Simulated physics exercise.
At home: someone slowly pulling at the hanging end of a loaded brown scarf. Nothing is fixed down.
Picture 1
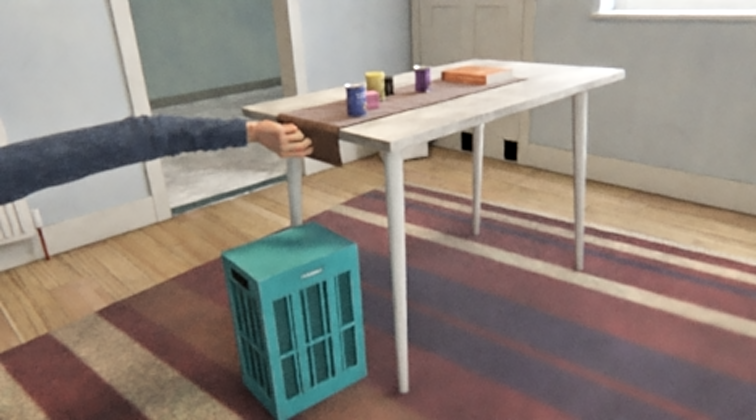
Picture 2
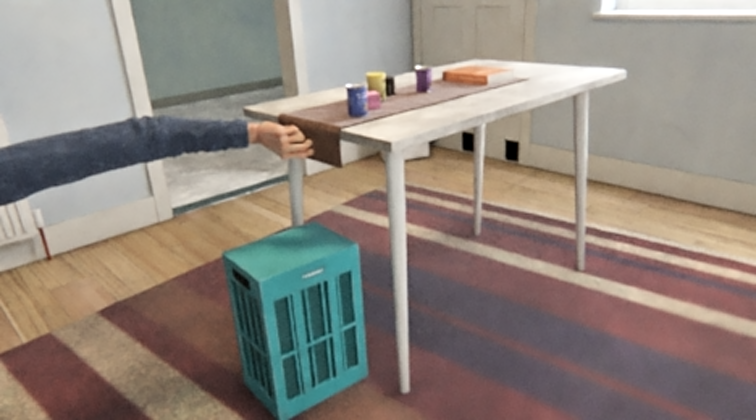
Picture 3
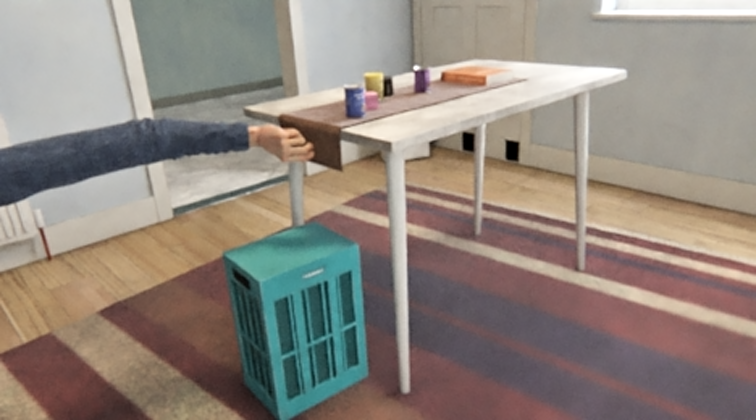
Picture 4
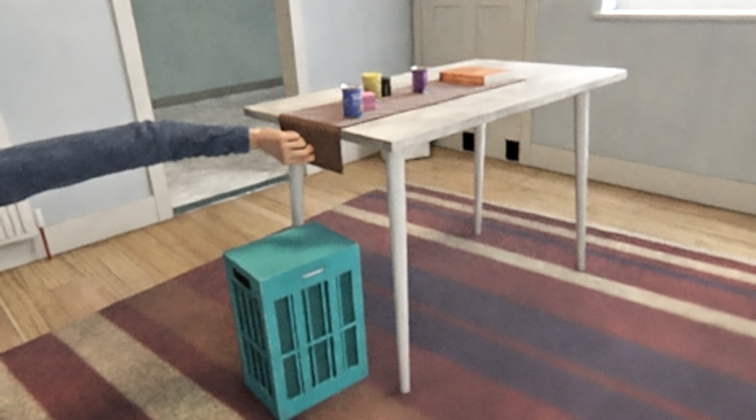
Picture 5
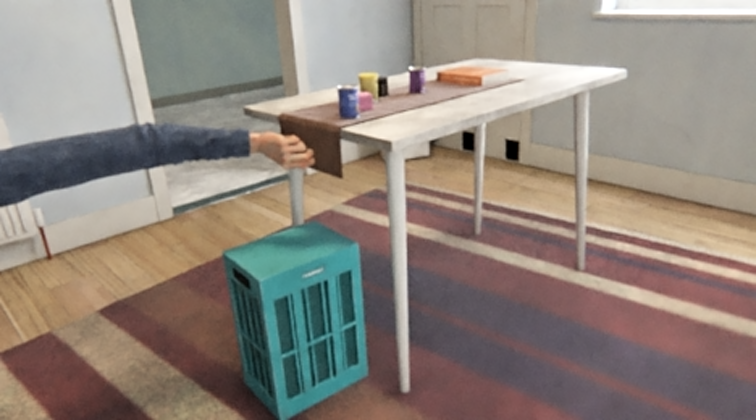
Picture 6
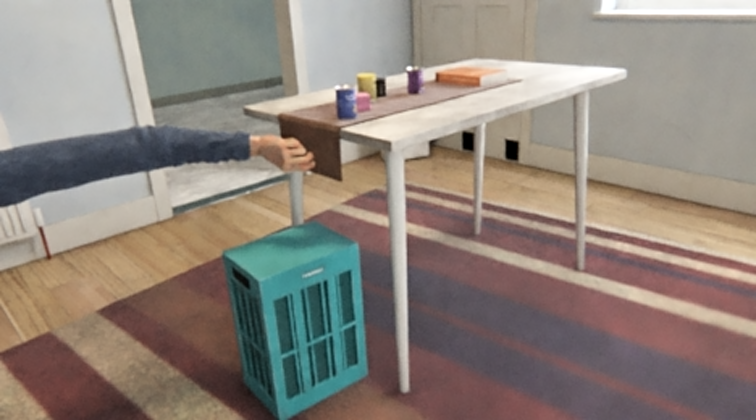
In a room with a striped rug, a hand slowly pulled the hanging end of a brown scarf down a pale table's side, and the cans and small items on it crept left.
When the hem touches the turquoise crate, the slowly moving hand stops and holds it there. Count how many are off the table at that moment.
Exactly two drop.
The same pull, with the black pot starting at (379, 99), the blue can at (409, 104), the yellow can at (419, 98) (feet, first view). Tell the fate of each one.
My call: The black pot hangs on; the blue can hangs on; the yellow can hangs on.
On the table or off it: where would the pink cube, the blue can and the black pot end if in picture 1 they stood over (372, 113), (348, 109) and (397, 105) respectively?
Pink cube - leaves the top. Blue can - leaves the top. Black pot - stays aboard.
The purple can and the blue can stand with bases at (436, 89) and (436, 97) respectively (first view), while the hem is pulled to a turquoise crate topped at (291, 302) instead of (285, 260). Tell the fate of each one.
The purple can stays put, the blue can stays put.
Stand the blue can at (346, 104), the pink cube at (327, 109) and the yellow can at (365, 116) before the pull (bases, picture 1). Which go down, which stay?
Of the three, the blue can ends off the top, the pink cube ends off the top and the yellow can ends off the top.
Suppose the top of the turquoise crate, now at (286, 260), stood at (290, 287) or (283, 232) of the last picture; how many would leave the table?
If so, 3 and 1.
Soon after, hem near (314, 209); blue can gone.
Then, hem on the crate; blue can and pink cube gone.
At rest, hem on the crate; blue can and pink cube gone. It carries off two.
